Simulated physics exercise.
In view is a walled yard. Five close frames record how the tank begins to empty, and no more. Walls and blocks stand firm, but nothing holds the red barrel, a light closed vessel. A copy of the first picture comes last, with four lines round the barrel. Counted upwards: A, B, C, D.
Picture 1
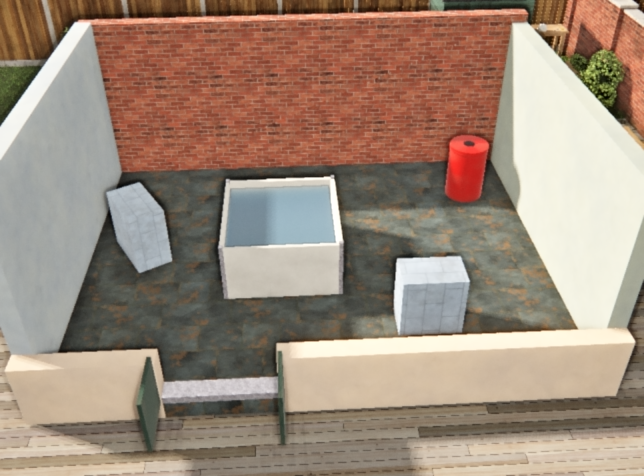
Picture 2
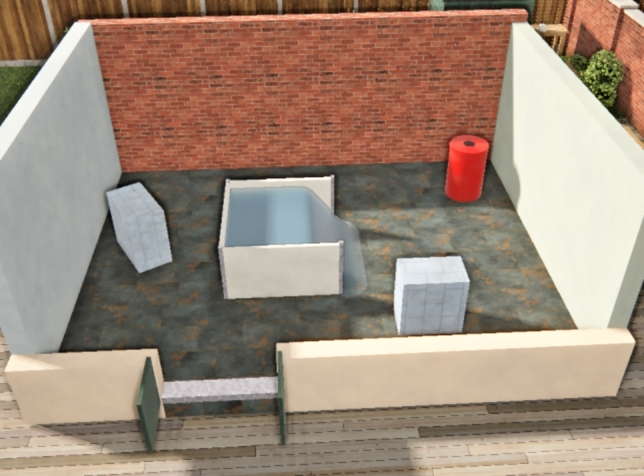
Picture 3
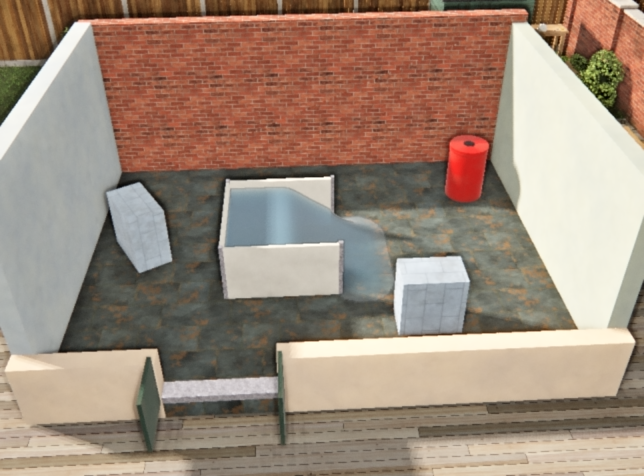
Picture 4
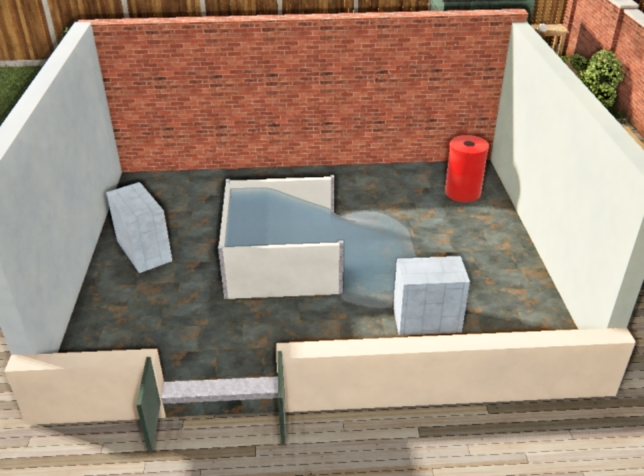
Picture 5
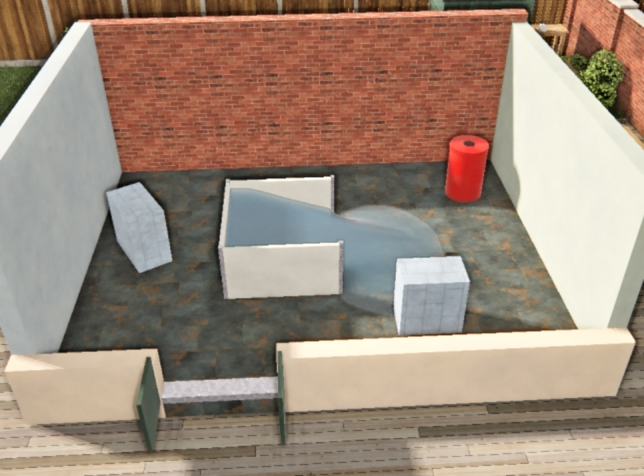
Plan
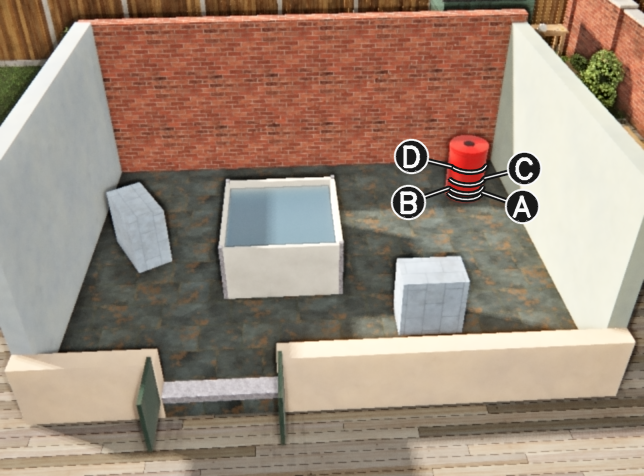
Water pouring from the opened right side of a white tank and spreading across the dark floor of a walled yard.
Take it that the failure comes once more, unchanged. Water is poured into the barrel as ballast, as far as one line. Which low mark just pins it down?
Line C just does it.
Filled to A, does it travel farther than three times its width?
Yes.
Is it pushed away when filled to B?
Yes, that goes wrong.
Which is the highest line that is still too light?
B.
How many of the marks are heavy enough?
Two of them.
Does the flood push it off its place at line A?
Yes, it does.
On the marked copy, A at (467, 199); B at (468, 194); C at (469, 185); D at (471, 172); from the bottom up A, B, C, D.
With A, it is pushed about 5 times its own width away.
With B, it is pushed about half its own width away.
With C, it does not move.
With D, it does not move.
